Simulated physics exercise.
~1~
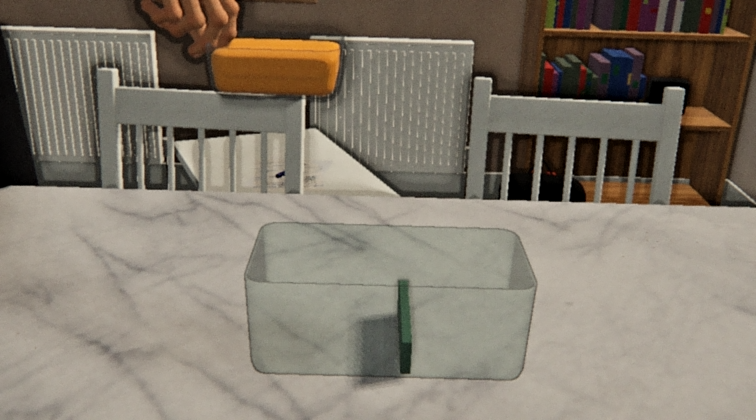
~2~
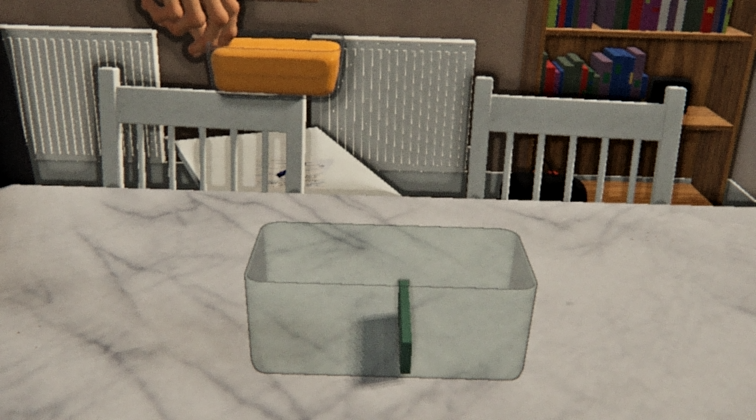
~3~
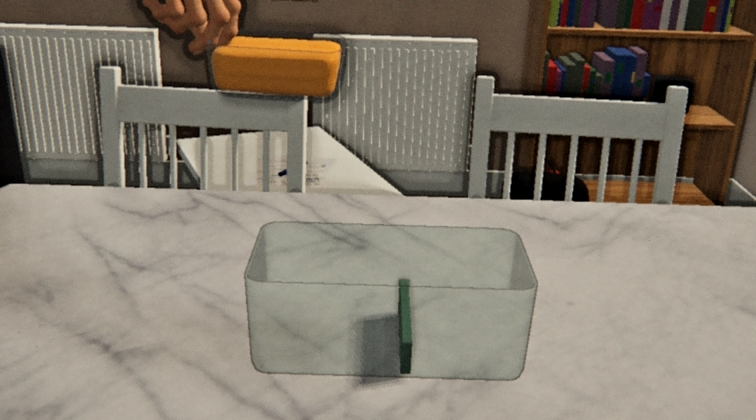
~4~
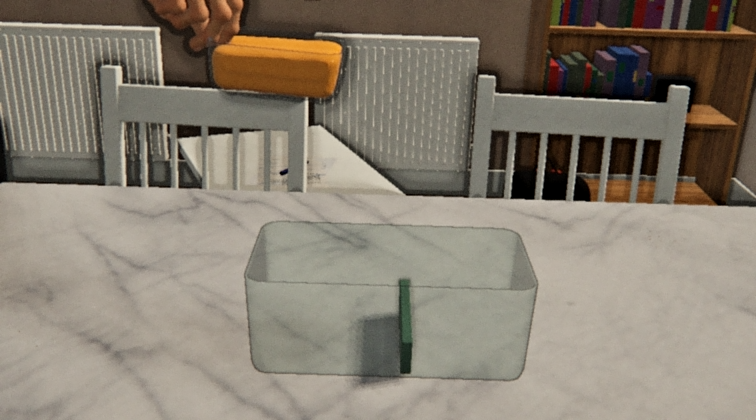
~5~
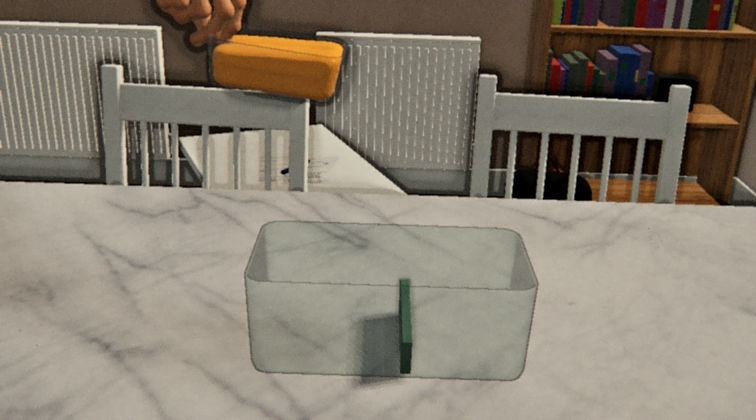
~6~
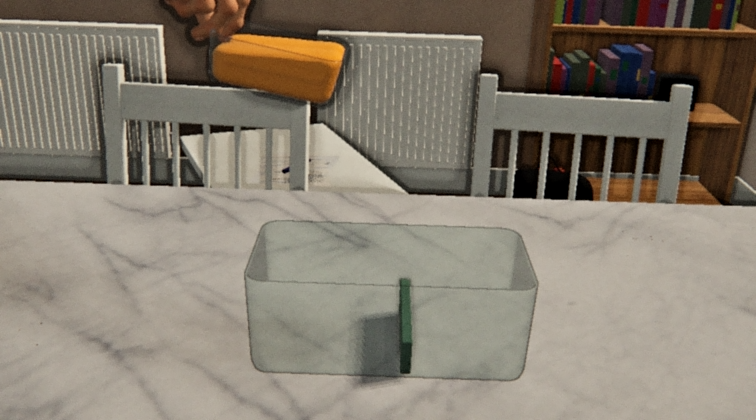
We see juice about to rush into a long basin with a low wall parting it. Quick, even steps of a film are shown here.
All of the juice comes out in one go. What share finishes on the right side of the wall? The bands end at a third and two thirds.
The share right of the wall fails to exceed two thirds but reaches one third.
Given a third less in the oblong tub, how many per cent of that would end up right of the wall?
That share would be some 30 parts in a hundred.
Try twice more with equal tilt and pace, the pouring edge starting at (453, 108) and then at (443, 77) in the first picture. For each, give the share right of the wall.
80 % and 80 %.
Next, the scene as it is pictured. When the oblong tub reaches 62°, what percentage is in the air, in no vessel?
I'd put it at roughly 50 percent of it.
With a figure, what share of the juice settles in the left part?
About 40 per cent.
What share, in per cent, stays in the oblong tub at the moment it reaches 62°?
Still holding around 30 %, give or take.
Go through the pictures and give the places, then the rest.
The first frame shows tilt 0°; pouring edge (342, 45); surface from (218, 46) to (340, 50); the long basin's rim runs from (254, 251) to (526, 259); the wall's top is at (405, 311).
The second frame shows tilt 0°; pouring edge (342, 45); surface from (218, 45) to (340, 50).
The third frame shows tilt 2°; pouring edge (343, 46); surface from (218, 44) to (341, 50).
The fourth frame shows tilt 4°; pouring edge (344, 48); surface from (219, 44) to (342, 50).
The fifth frame shows tilt 7°; pouring edge (344, 52); surface from (220, 43) to (342, 51).
The sixth frame shows tilt 11°; pouring edge (345, 56); surface from (221, 42) to (344, 51).
A moment on, the oblong tub is tipped part way and 30 per cent is still to pour, 7 is left of the wall and 11 right of it.
Next, the oblong tub is tipped on its side and 5 per cent is still to pour, 27 is left of the wall and 59 right of it.
Then the oblong tub is tipped on its side and 0 per cent is still to pour, 37 is left of the wall and 60 right of it.
Later the oblong tub is tipped on its side and 0 per cent is still to pour, 38 is left of the wall and 60 right of it.
In the end 38 per cent lies left of the wall, 60 right of it and 2 outside.
